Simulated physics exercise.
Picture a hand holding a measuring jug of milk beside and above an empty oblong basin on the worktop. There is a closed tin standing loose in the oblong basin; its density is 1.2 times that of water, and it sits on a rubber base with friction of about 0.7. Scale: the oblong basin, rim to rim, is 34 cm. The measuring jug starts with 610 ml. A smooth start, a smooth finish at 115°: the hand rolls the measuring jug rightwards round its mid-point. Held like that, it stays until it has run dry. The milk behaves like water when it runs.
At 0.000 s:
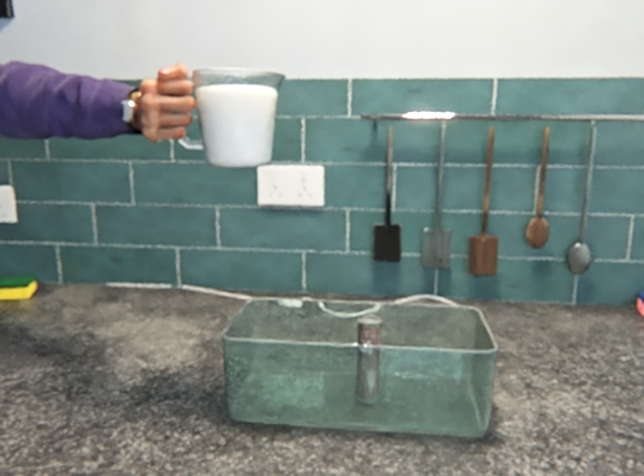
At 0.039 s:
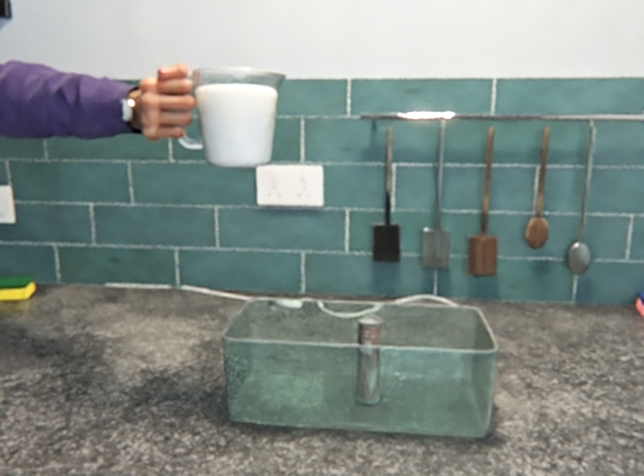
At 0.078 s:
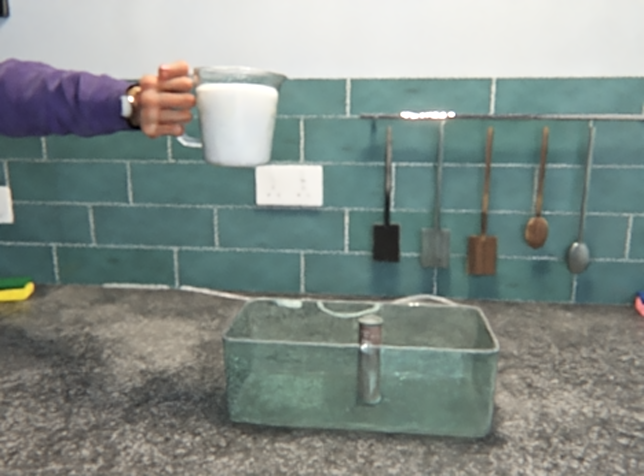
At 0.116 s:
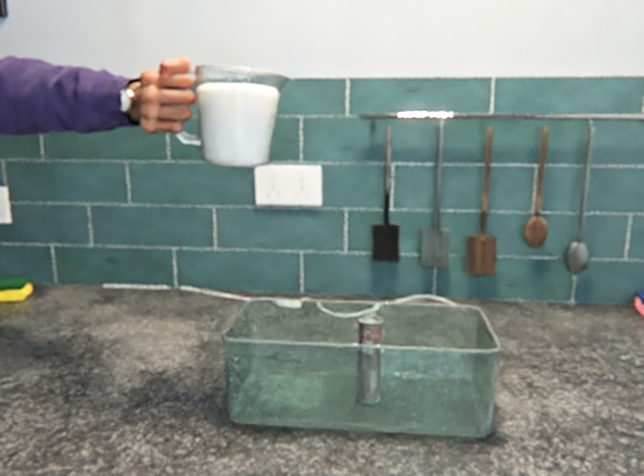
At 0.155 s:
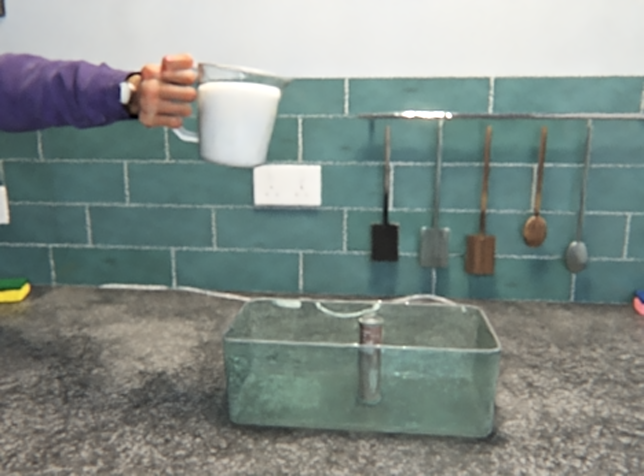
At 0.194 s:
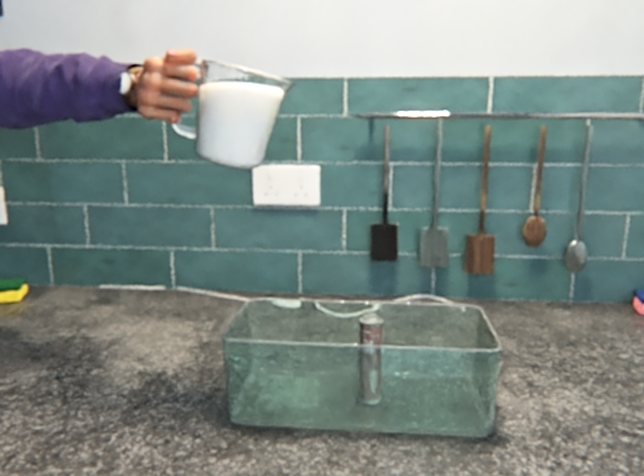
A hand slowly tilts a jug of milk rightwards above an empty clear basin.
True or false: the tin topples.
True.
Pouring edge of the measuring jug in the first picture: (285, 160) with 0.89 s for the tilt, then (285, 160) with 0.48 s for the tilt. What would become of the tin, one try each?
Run one: It does not tip. Run two: It tumbles.
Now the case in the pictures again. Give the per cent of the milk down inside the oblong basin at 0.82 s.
I'd say roughly 50 in a hundred of it.
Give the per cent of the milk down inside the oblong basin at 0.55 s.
1 %, give or take.
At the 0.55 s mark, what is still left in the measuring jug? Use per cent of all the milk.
I'd estimate some 72 % remains.
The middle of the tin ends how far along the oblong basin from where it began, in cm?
9.5 cm.
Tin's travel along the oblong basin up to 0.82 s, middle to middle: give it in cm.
Measured centre to centre, about 0 cm.
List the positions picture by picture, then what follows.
It leans 0°; its right rim is at (286, 74); the milk meets the walls at (201, 90) and (276, 90); the oblong basin's rim runs from (236, 317) to (487, 329); the tin's top is at (369, 324), in the first picture.
It leans 1°; its right rim is at (286, 74); the milk meets the walls at (201, 89) and (276, 89), in the second picture.
It leans 2°; its right rim is at (288, 75); the milk meets the walls at (202, 88) and (276, 89), in the third picture.
It leans 5°; its right rim is at (290, 77); the milk meets the walls at (203, 87) and (278, 89), in the fourth picture.
It leans 8°; its right rim is at (292, 80); the milk meets the walls at (204, 87) and (281, 90), in the fifth picture.
It leans 13°; its right rim is at (295, 84); the milk meets the walls at (205, 87) and (284, 89), in the sixth picture.
Then, 0.55 s in, the tilt is 79° and 71 per cent is still to pour; the tin stands where it began.
Then, 0.82 s in, the tilt is 113° and 11 per cent is still to pour; the tin stands where it began.
Then, 1.09 s in, the tilt is 115° and 0 per cent is still to pour; the tin leans 59°.
Then, 1.39 s in, the tilt is 115° and 0 per cent is still to pour; the tin lies on its side.
Finally, the tin lies on its side.
